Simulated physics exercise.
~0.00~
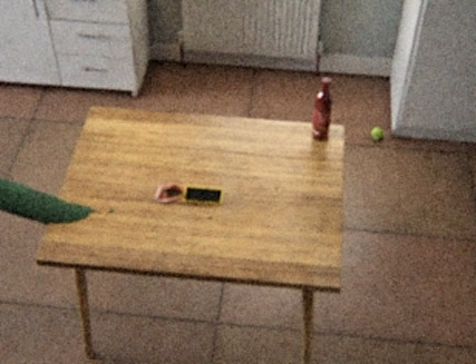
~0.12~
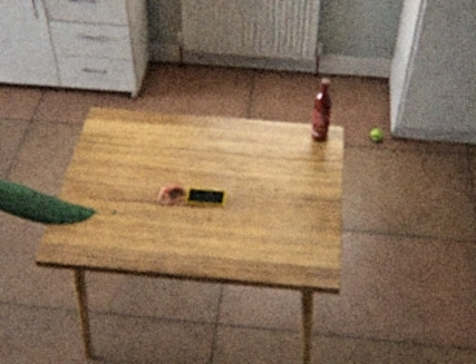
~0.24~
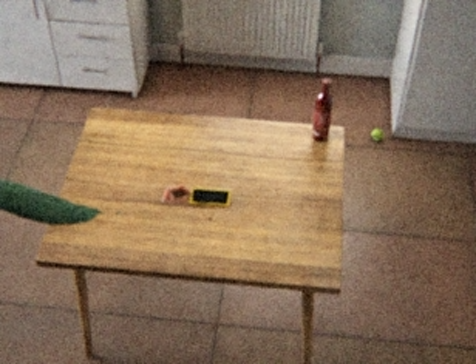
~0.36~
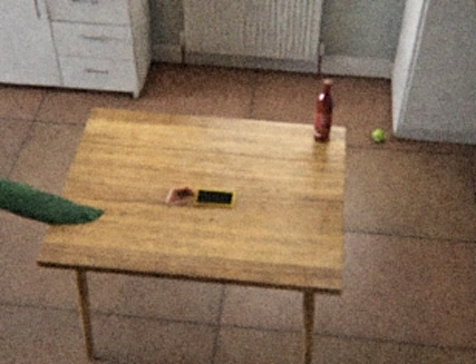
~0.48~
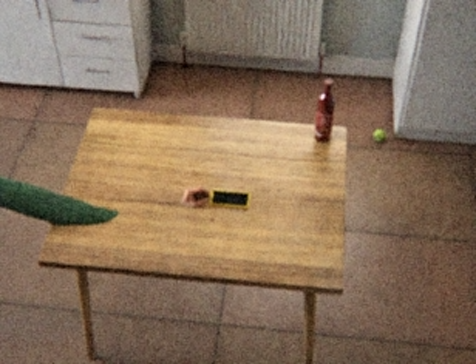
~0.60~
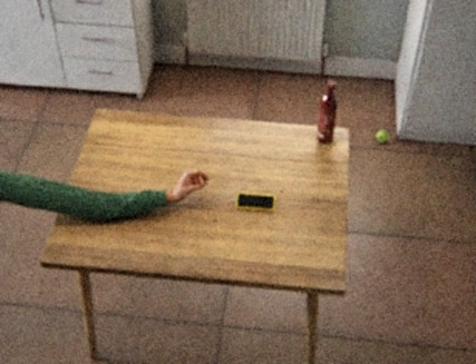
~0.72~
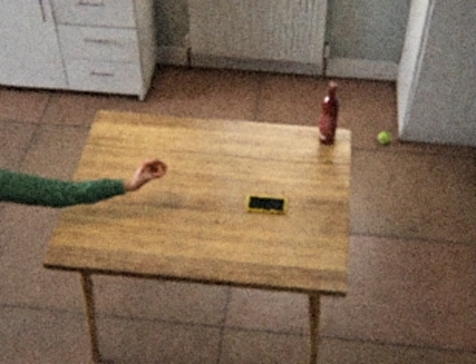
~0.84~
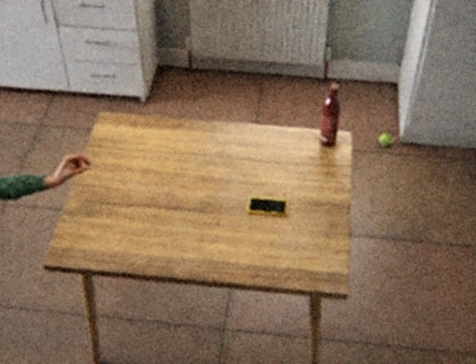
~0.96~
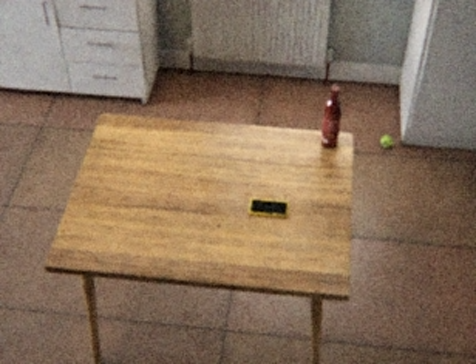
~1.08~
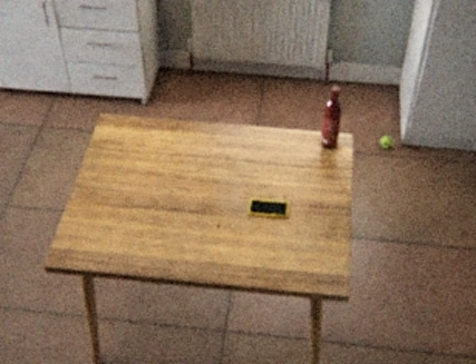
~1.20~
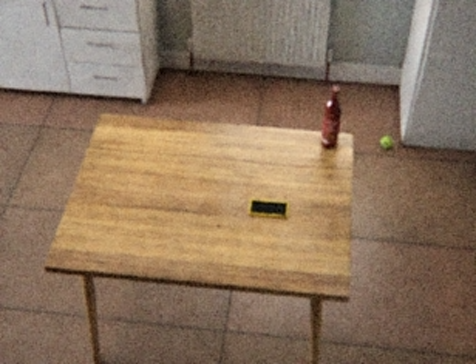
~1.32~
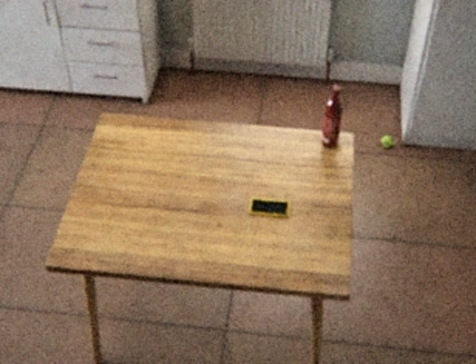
A yellow phone with a dark screen lies near the middle of a wooden table, with a hand in a green sleeve at its left side. A red bottle stands near the far right corner, and a small green ball rests on the tiled floor beyond. The hand pushes the phone slowly to the right, then a little faster. It lets go and draws back to the left while the phone slides on a short way. The arm leaves the view, and the phone rests on the table, right of where it began, the bottle still standing.
